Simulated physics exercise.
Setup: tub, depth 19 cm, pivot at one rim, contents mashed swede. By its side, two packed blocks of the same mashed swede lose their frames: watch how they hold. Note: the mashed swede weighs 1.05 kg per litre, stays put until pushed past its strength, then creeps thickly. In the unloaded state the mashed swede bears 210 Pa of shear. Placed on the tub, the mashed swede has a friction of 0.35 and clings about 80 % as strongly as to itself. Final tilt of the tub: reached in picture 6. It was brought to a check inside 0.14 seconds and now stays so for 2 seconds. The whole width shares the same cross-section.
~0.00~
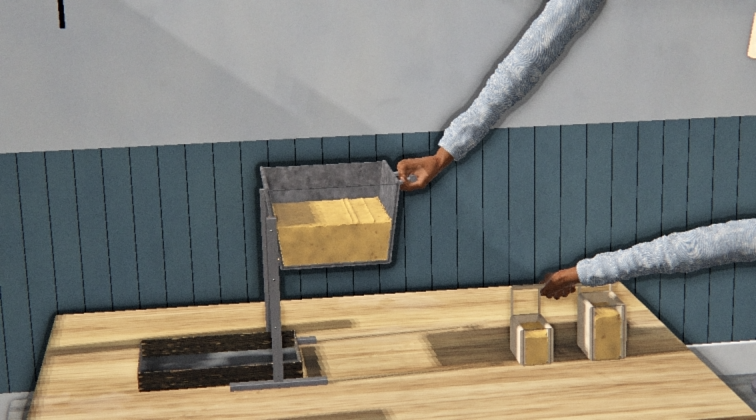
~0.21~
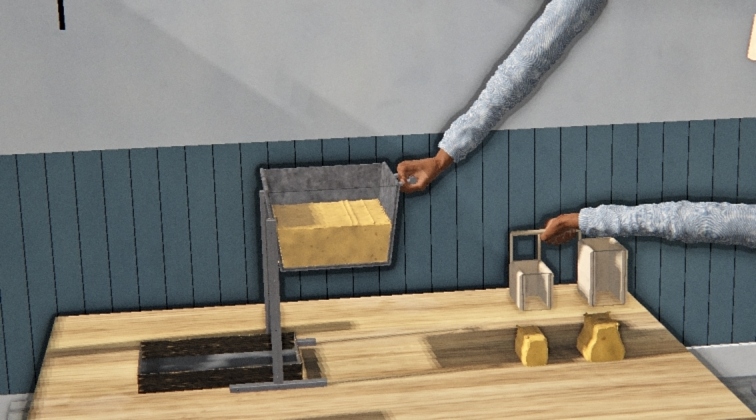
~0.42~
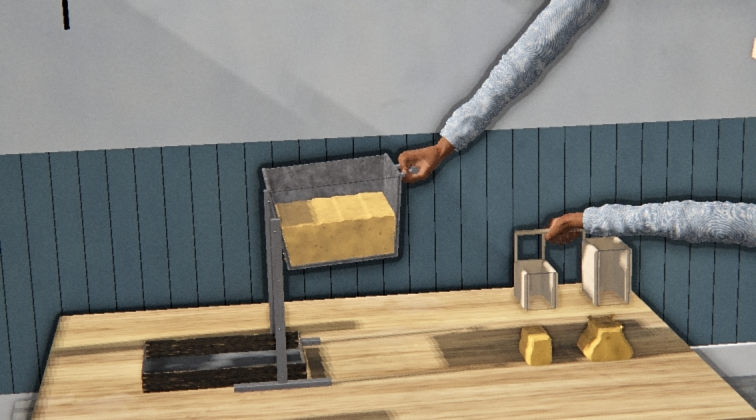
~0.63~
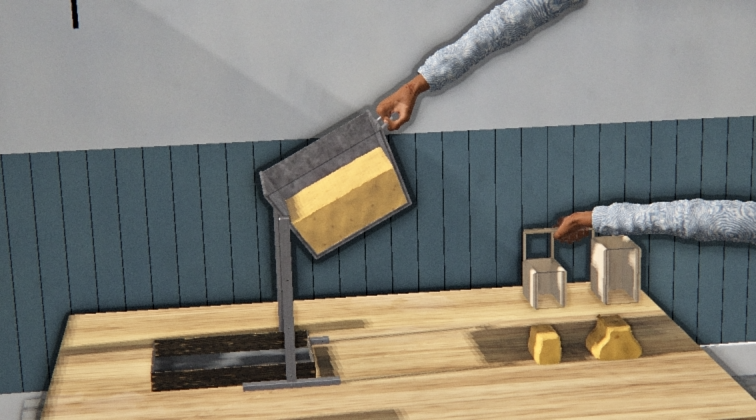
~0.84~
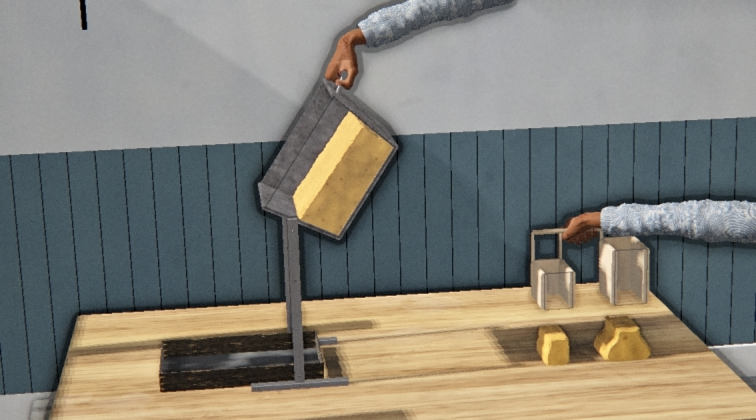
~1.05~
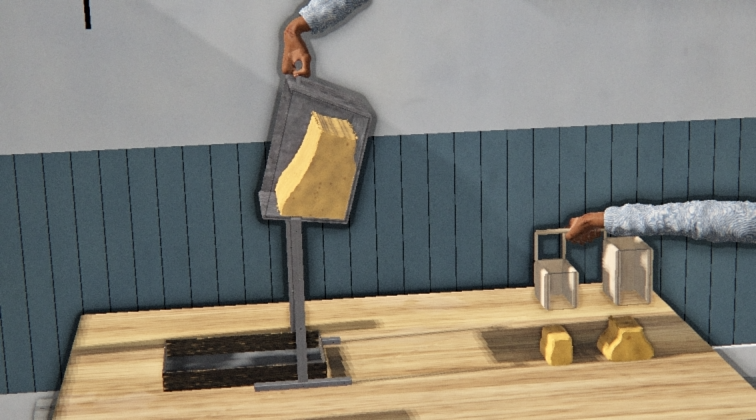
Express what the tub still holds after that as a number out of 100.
Something like 70 per cent.
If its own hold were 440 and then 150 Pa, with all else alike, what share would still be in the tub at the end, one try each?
About 100 % first, about 60 % second.
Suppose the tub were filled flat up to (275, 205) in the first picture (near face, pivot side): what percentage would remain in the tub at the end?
I'd say close to 45 % stays in the tub.
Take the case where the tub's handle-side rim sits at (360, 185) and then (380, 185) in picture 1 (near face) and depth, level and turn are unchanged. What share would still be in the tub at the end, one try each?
First try 100 per cent, second try 90 per cent.
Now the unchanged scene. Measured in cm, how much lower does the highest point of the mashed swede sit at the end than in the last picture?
The top ends up some 11 cm below its level in the last picture.
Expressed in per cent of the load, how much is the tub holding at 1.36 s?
About 80 %.
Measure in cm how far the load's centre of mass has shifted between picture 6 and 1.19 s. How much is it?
Roughly 5 centimetres.
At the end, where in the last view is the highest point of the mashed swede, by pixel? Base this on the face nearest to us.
Around (313, 177).
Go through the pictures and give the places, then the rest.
In the first frame, handle-side rim at (396, 183), tilt 0 degrees; crest of the mashed swede at (353, 223); block heights 7.7 cm, 12 cm (left to right).
In the second frame, handle-side rim at (396, 185), tilt 0 degrees; crest of the mashed swede at (353, 224); block heights 7.5 cm, 9.7 cm (left to right).
In the third frame, handle-side rim at (398, 176), tilt 4 degrees; crest of the mashed swede at (390, 215); block heights 7.4 cm, 8.8 cm (left to right).
In the fourth frame, handle-side rim at (378, 130), tilt 28 degrees; crest of the mashed swede at (389, 169); block heights 7.4 cm, 8.7 cm (left to right).
In the fifth frame, handle-side rim at (332, 97), tilt 56 degrees; crest of the mashed swede at (364, 127); block heights 7.4 cm, 8.7 cm (left to right).
In the sixth frame, handle-side rim at (291, 91), tilt 75 degrees; crest of the mashed swede at (325, 131); block heights 7.4 cm, 8.7 cm (left to right).
After 1.19 s, the tub is at 75 degrees and holds 96 %.
After 1.36 s, the tub is at 75 degrees and holds 80 %.
After 1.53 s, the tub is at 75 degrees and holds 72 %.
After 1.70 s, the tub is at 75 degrees and holds 70 %.
After 3.05 s, the tub is at 75 degrees and holds 70 %.
